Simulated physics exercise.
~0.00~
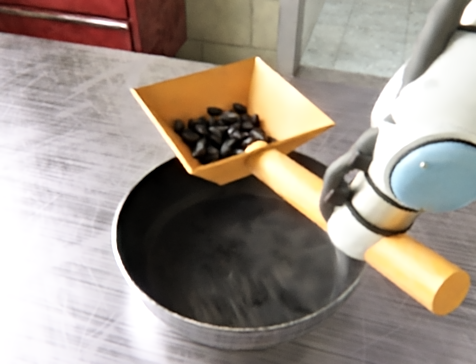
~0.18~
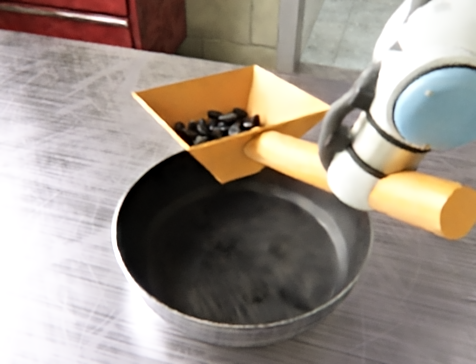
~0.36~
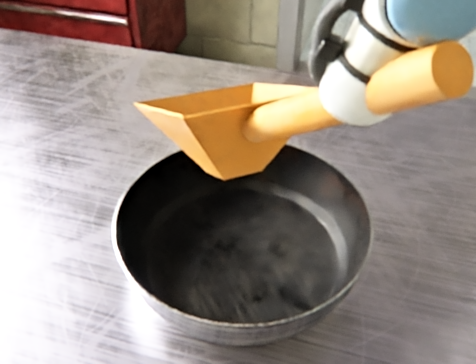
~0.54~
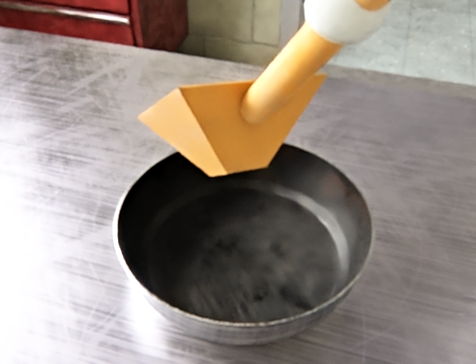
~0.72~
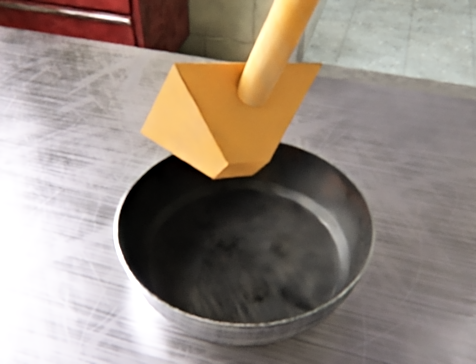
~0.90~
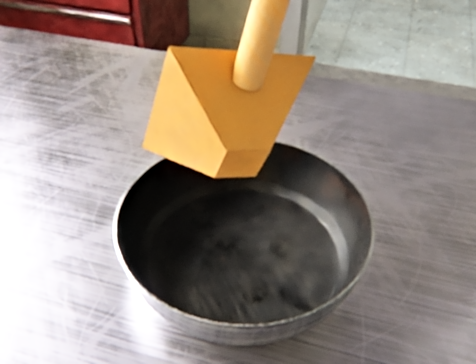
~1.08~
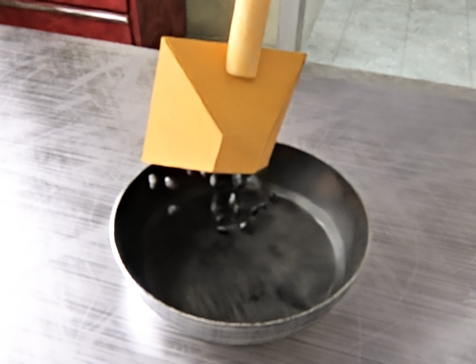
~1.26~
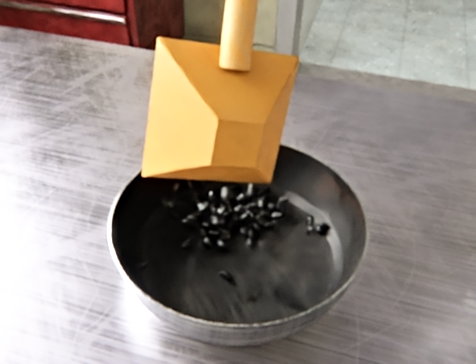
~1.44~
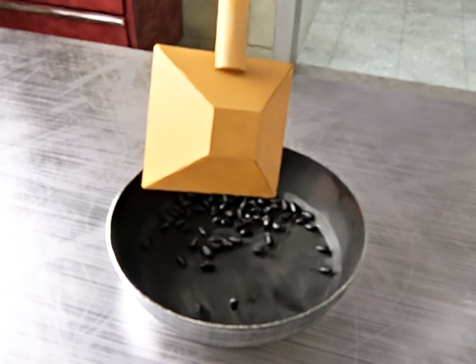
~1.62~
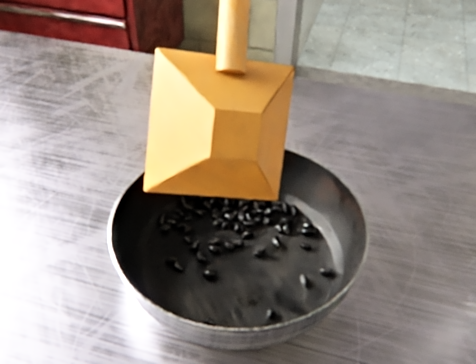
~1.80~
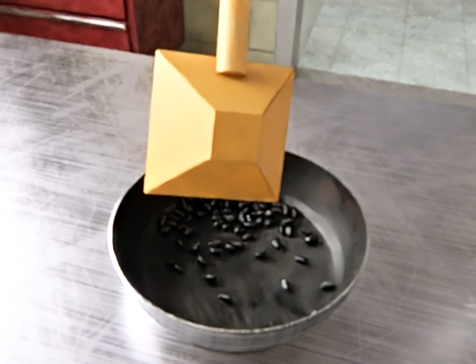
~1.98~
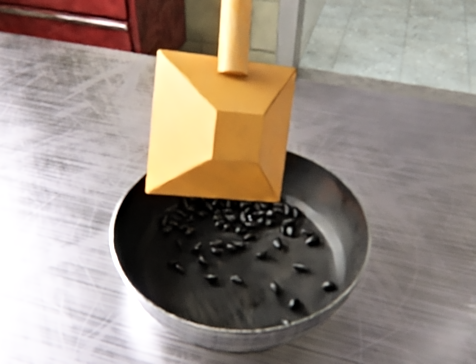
A yellow scoop held by a robotic arm tips over, spilling black beans into a dark pan.
